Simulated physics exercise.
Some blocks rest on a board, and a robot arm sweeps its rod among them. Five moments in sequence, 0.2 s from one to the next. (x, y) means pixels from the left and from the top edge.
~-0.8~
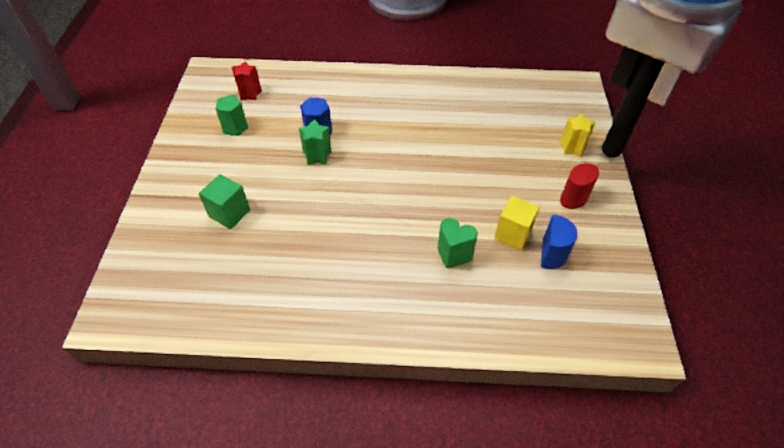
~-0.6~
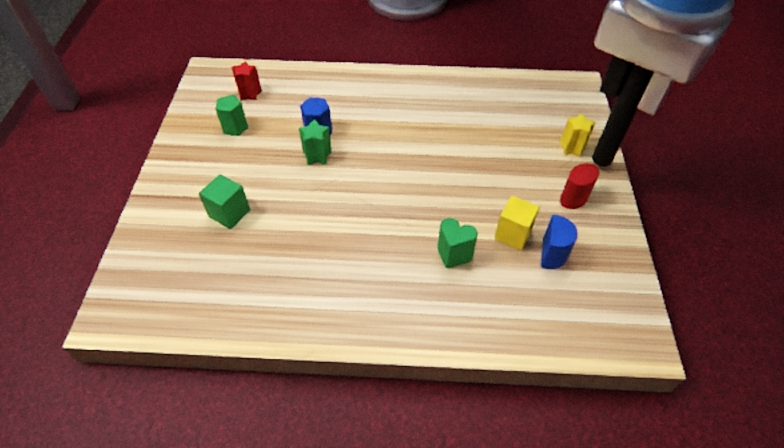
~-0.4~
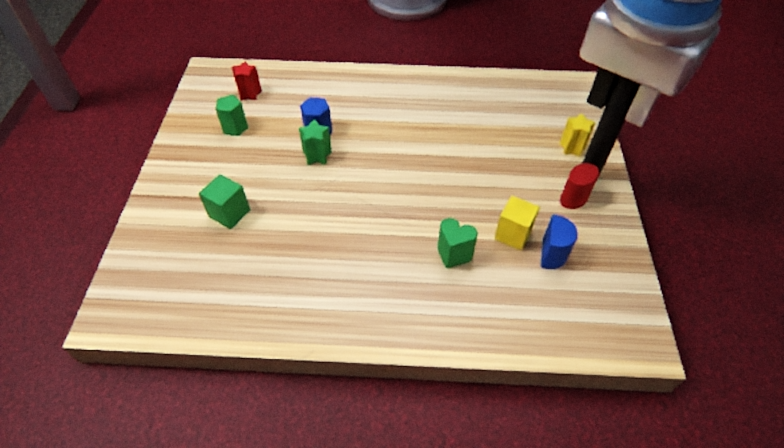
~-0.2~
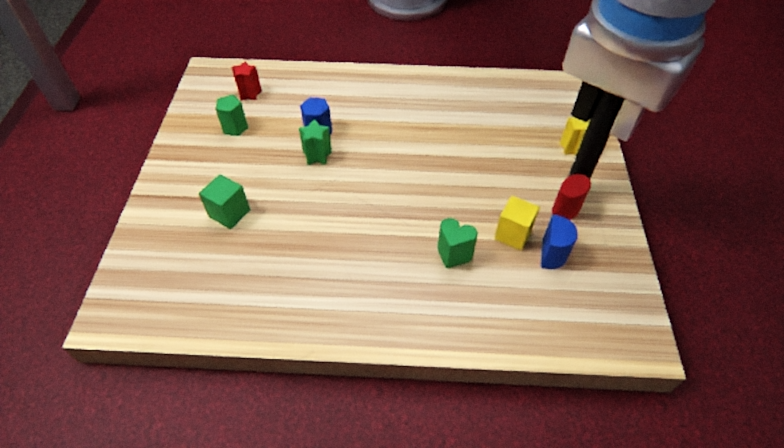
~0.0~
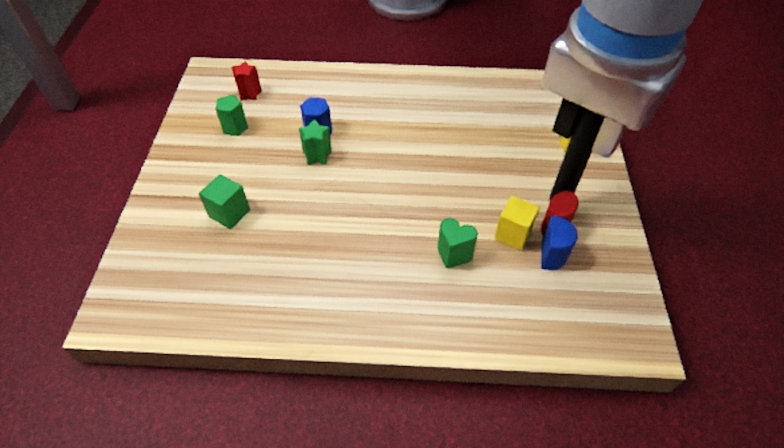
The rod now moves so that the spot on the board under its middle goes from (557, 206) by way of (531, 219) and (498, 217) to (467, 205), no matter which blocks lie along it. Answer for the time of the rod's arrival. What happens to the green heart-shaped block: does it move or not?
That block remains where it is.
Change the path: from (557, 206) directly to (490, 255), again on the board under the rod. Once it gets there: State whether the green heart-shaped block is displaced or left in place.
That one moves away.
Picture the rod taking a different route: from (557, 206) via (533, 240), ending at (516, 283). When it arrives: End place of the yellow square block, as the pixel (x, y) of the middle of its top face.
At roughly (503, 219).
The first path, step by step. One third of the way, rod at (532, 213); blue D-shaped block at (561, 237), turned 15° anticlockwise; red elliptical block at (563, 209).
Two thirds of the way, rod at (499, 210); yellow square block at (511, 217); blue D-shaped block at (561, 237), turned 15° anticlockwise; red elliptical block at (563, 209).
At the end, rod at (468, 199); green heart-shaped block still; yellow square block at (511, 217); blue D-shaped block at (561, 237), turned 15° anticlockwise; red elliptical block at (563, 209).
